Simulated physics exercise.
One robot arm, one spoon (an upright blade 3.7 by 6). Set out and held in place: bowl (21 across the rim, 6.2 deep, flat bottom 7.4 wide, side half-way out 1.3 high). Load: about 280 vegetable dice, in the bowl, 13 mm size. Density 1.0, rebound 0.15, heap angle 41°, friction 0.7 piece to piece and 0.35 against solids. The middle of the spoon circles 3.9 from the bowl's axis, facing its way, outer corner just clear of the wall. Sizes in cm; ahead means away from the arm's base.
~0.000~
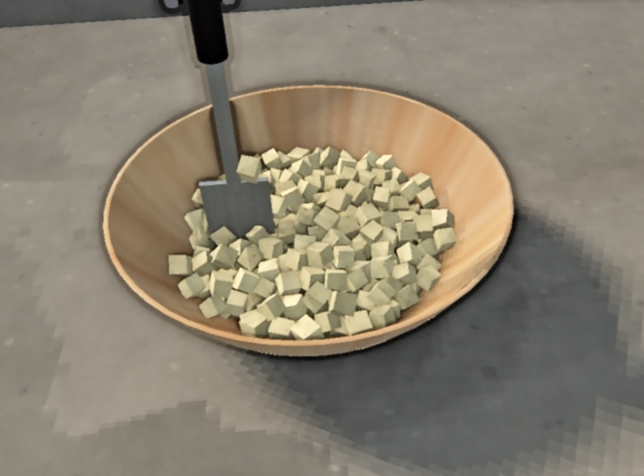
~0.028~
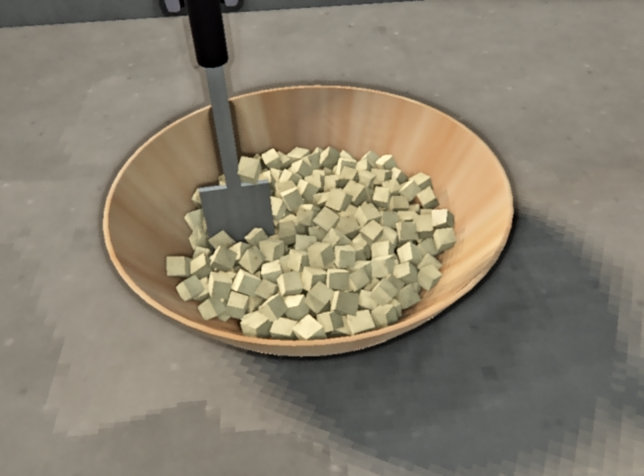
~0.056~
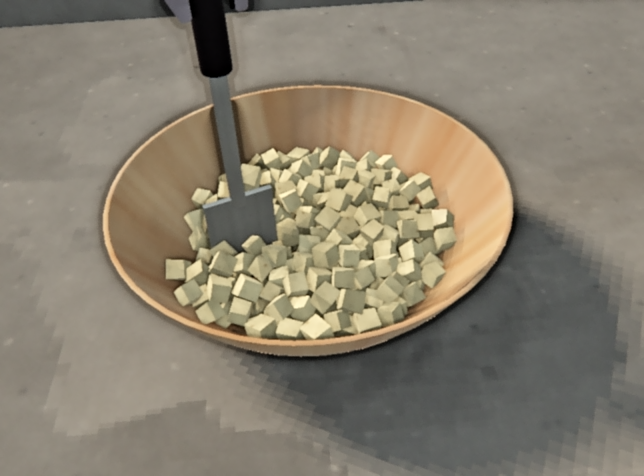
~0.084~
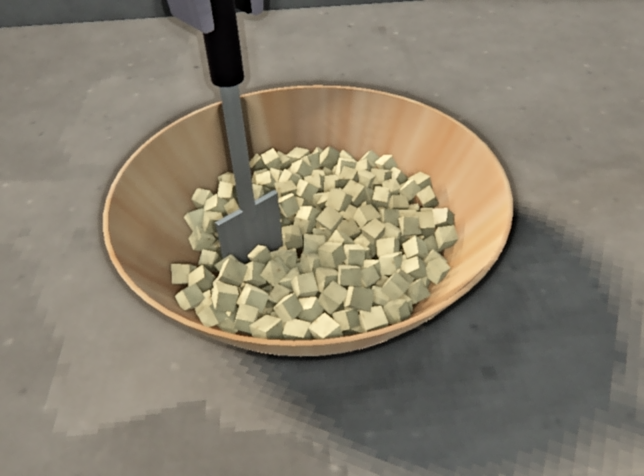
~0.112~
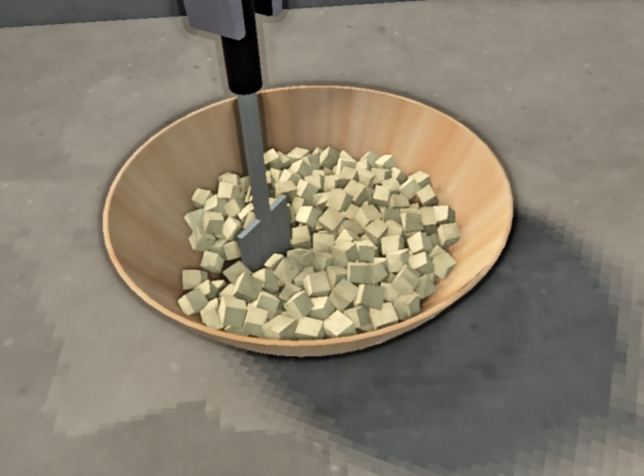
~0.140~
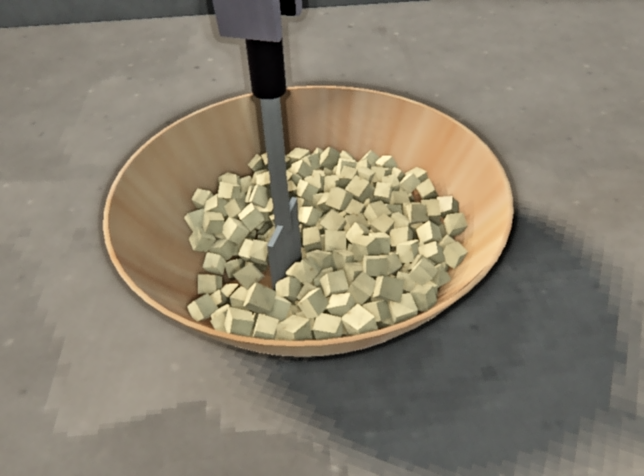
A robot arm's flat metal spoon pushed slowly through pale vegetable dice in a wooden bowl, moving rightward and toward the viewer while turning edge-on, nudging nearby cubes aside as the bowl stayed still.
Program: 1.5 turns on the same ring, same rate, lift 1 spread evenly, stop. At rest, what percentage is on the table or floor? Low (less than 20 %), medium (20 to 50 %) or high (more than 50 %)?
Answer: Low; less than 20 % of the vegetable dice finish on the table or floor.
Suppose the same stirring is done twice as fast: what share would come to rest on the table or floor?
It would be near 35 per cent.
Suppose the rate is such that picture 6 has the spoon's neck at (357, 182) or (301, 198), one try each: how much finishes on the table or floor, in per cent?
About 25 and 15 per cent.
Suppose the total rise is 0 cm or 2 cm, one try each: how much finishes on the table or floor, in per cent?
Some 10 and 10 per cent.
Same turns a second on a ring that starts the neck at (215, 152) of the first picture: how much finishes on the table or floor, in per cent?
Some 20 per cent.
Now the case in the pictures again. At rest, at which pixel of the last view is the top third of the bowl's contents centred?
At about (377, 187).
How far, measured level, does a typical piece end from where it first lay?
About 9 cm.
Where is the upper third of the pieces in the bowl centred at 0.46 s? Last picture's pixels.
Around (301, 133).
By 0.46 s, 253° round, highest piece 8 above the table; 272 in the bowl, 3 on the table or floor, 4 in flight or on the tool.
By 0.78 s, 77° round, highest piece 9 above the table; 270 in the bowl, 9 on the table or floor.
By 1.14 s, 180° round, highest piece 7 above the table; 269 in the bowl, 10 on the table or floor.
By 1.84 s, 180° round, highest piece 7 above the table; 269 in the bowl, 10 on the table or floor.
Final count, 269 in the bowl, 10 on the table or floor. That is 4 % on the table or floor.
